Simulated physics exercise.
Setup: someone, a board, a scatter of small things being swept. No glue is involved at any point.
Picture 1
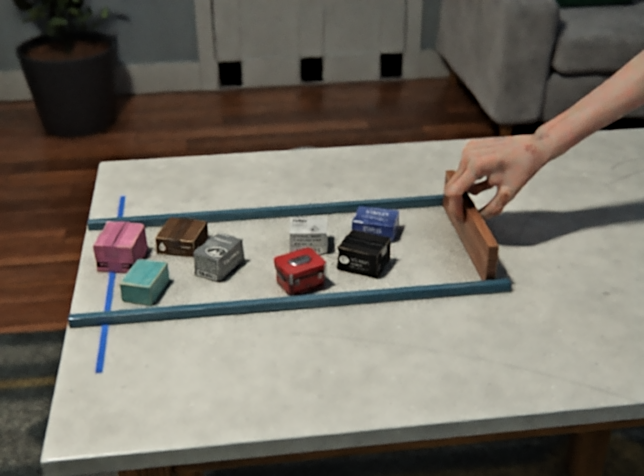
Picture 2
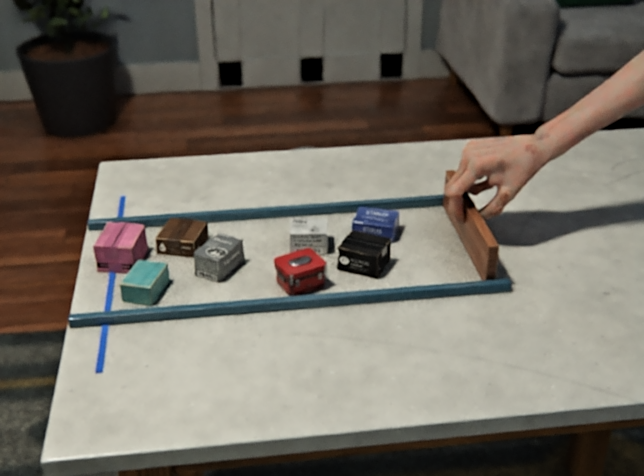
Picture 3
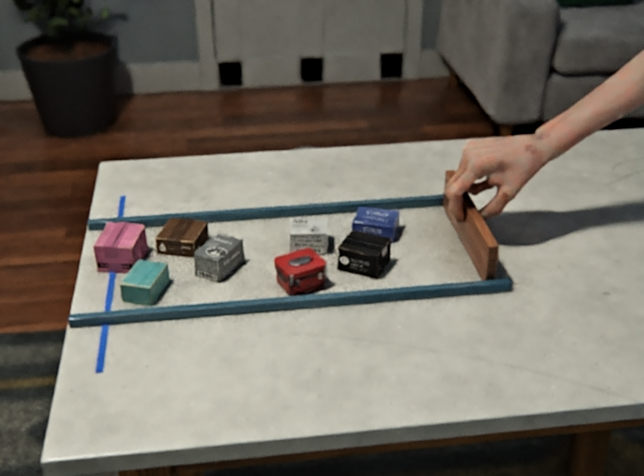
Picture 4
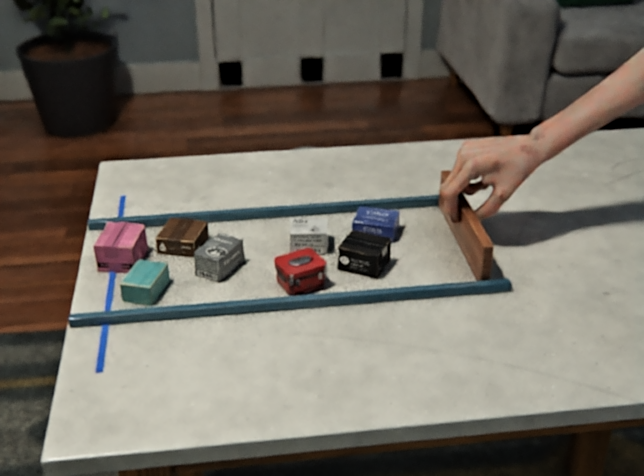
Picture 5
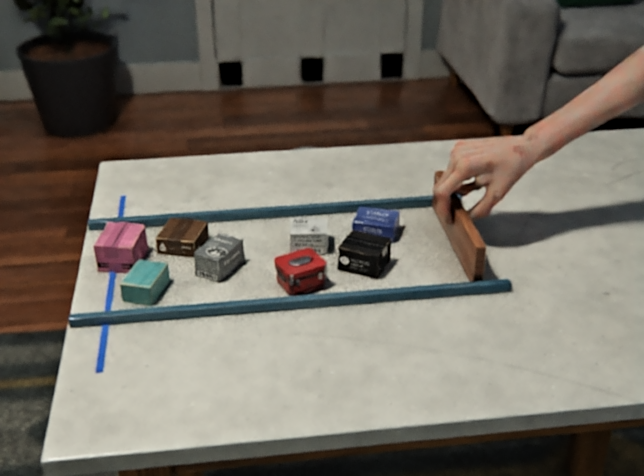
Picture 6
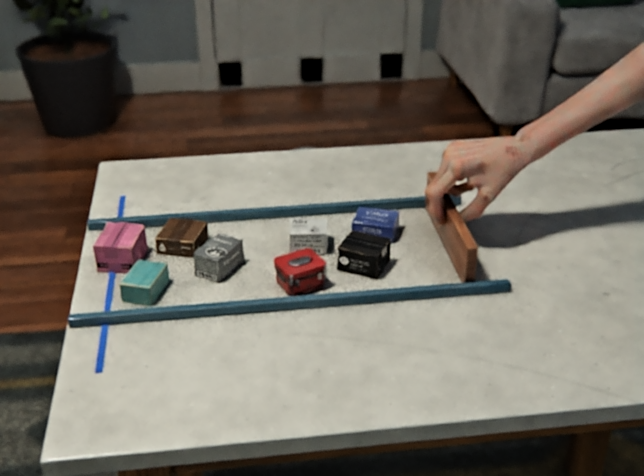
To begin with, a hand holds a wooden board upright at the right end of two blue-green rails on a pale tabletop, with small coloured boxes scattered between them. The hand then slides the board a short way left, while the boxes stay still, untouched by it.
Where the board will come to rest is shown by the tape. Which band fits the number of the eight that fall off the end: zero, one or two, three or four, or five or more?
The band is five or more.
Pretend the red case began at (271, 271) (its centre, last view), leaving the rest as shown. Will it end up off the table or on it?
From there it topples down.
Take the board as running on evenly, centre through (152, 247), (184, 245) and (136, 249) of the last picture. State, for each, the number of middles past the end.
Respectively 2, 1 and 5.
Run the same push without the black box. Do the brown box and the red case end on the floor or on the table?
The brown box ends up below while the red case stays up top.
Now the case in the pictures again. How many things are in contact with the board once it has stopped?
It's 3.
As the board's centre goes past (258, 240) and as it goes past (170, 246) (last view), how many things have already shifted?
7 and 8.
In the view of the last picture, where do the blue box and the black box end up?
In order, first (91, 250), then (87, 272).
Early on, none off yet; pink box at rest near (121, 248); turquoise block at rest near (145, 283); brown box at rest near (182, 237).
A while later, none off yet; pink box travelled a little near (103, 249); turquoise block at rest near (145, 283); brown box travelled about its own width near (152, 237).
Further along, none off yet; pink box leaning well over near (53, 270); turquoise block travelled about its own width near (70, 295); brown box travelled well along near (100, 234).
Finally, the number that fall off is five or more; lost, white box, grey box, brown box, turquoise block and pink box.
